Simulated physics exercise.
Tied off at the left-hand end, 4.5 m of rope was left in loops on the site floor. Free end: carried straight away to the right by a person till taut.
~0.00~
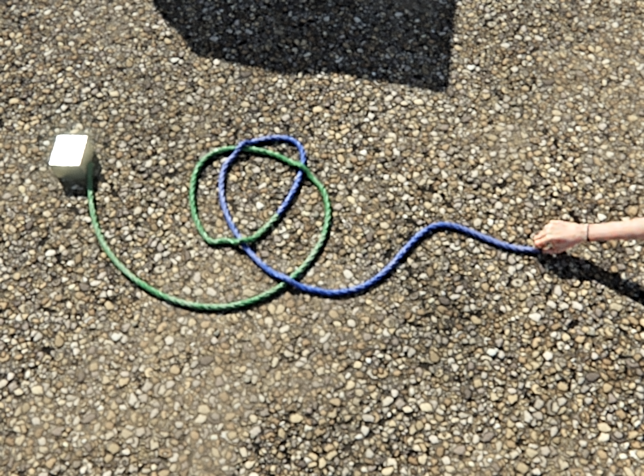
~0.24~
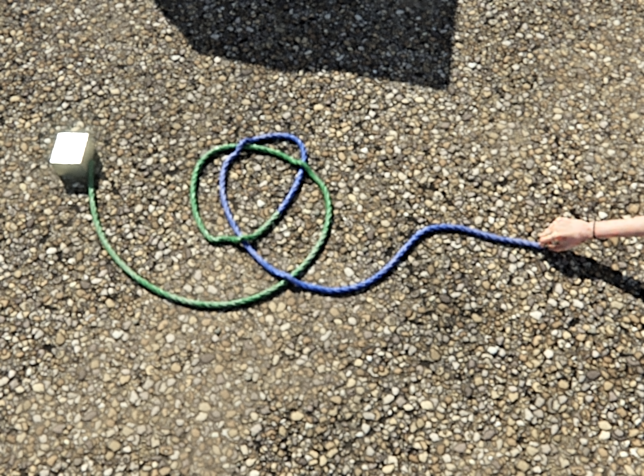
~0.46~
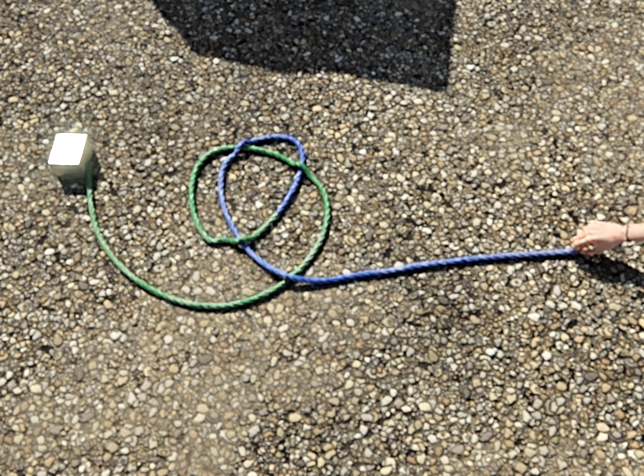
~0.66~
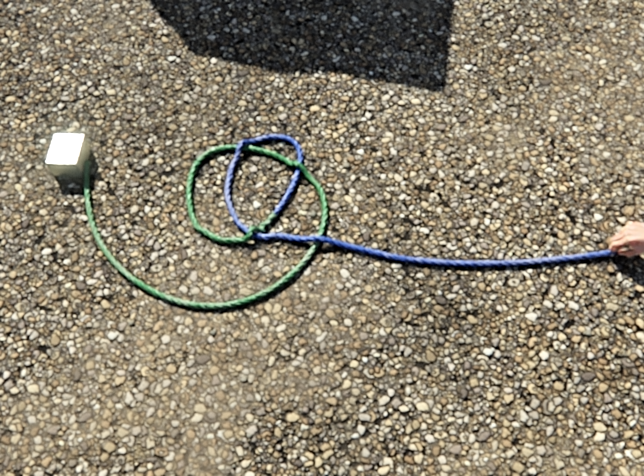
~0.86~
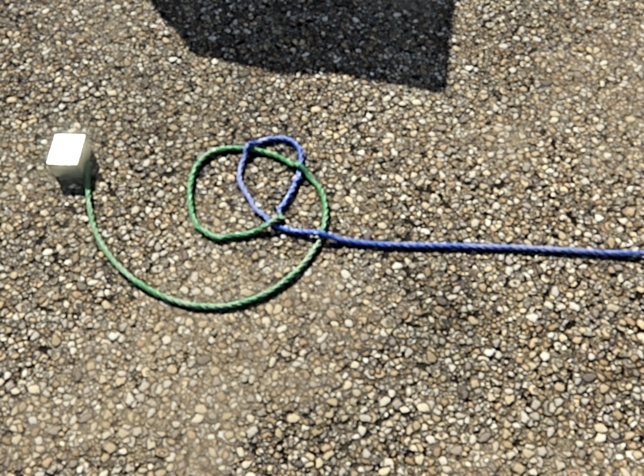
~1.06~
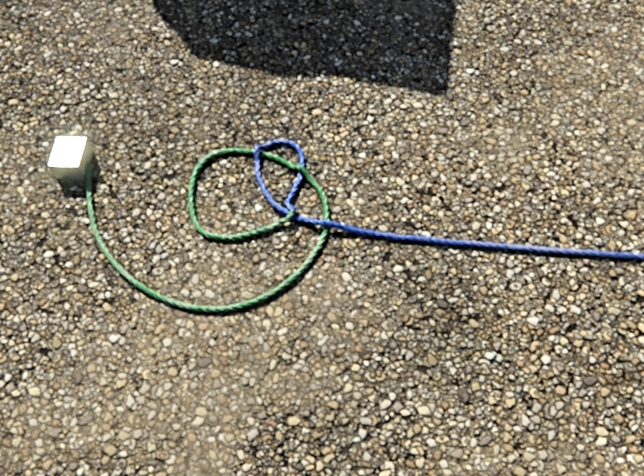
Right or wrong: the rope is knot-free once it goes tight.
Wrong, it has a knot.
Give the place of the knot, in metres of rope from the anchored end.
Position: Approx. 1.4 m along.
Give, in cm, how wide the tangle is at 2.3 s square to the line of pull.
Roughly 48 cm.
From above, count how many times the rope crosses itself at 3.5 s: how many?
Count: 6.
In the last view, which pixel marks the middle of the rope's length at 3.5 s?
Mid-length point: Approx. (466, 236) px.
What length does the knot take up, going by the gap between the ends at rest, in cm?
Roughly 20 cm.
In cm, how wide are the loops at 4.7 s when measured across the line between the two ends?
At that time the loops are roughly 18 cm wide.
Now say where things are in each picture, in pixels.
The first picture shows crossings (240, 148) blue over green, (244, 244) green over blue, (287, 282) blue over green, (302, 168) green over blue; rope runs through (122, 268) (326, 197) (221, 241) (222, 176) (407, 248); grip (539, 250).
In the second picture, rope runs through (123, 265) (222, 239) (408, 246); grip (545, 247).
In the third picture, rope runs through (121, 266) (221, 240) (430, 264); grip (578, 251).
In the fourth picture, rope runs through (118, 266) (222, 240) (467, 264); grip (615, 252).
In the fifth picture, rope runs through (119, 267) (225, 238) (504, 247).
In the sixth picture, rope runs through (120, 269) (325, 200) (227, 238) (268, 196) (544, 250).
By 2.3 s, the ends are 2.7 m apart, loops still 48 cm across.
By 3.5 s, the ends are 3.4 m apart, loops still 16 cm across.
By 4.7 s, the ends are 4.1 m apart, loops still 17 cm across.
By 5.9 s, the ends are 4.3 m apart, with a tight lump 1.5 m from the fixed end.
By 6.2 s, the ends are 4.3 m apart, loops still 7 cm across.
